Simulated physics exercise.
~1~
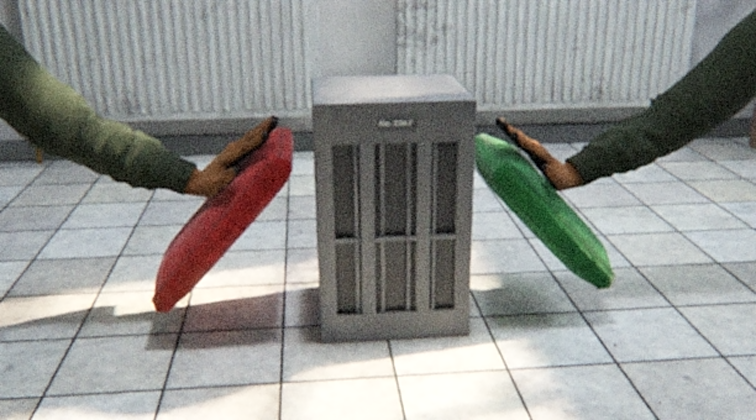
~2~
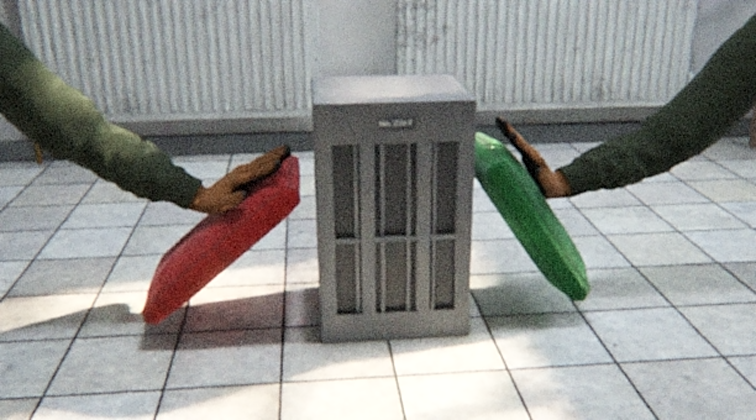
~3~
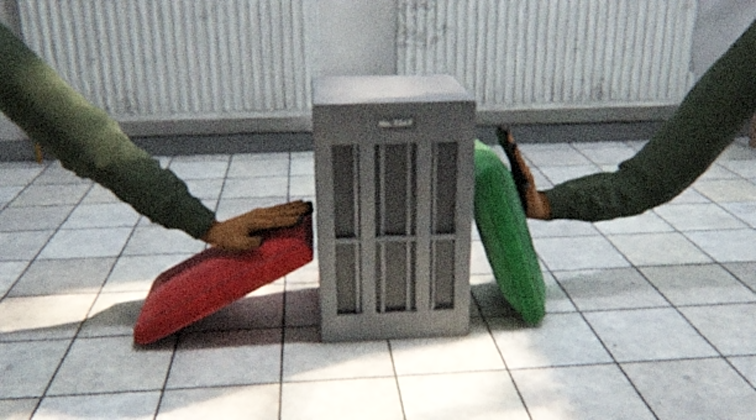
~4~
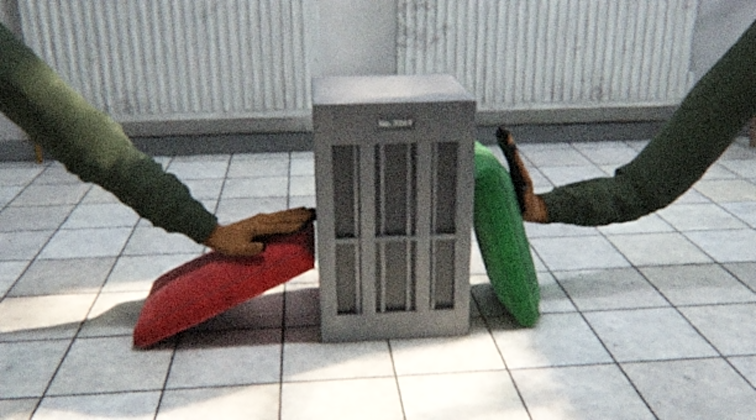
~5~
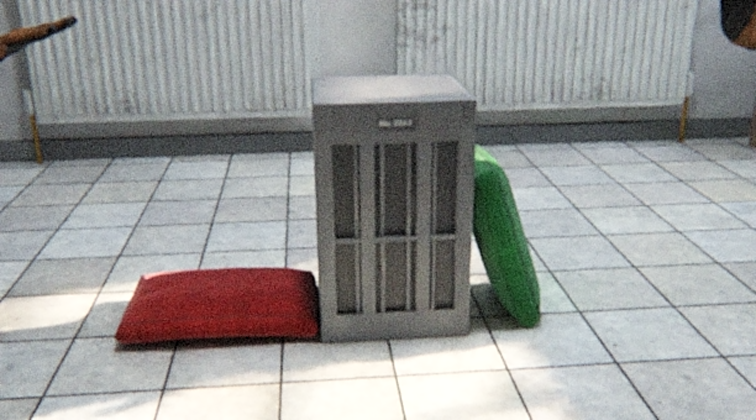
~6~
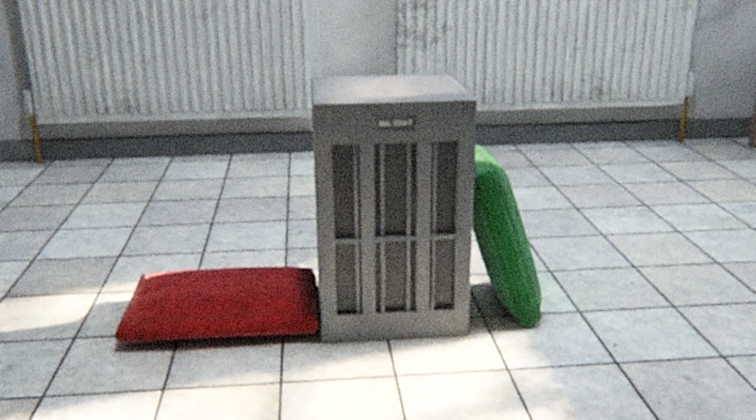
A red pillow released by a hand slumps flat while a green bag stays leaning on a grey crate.
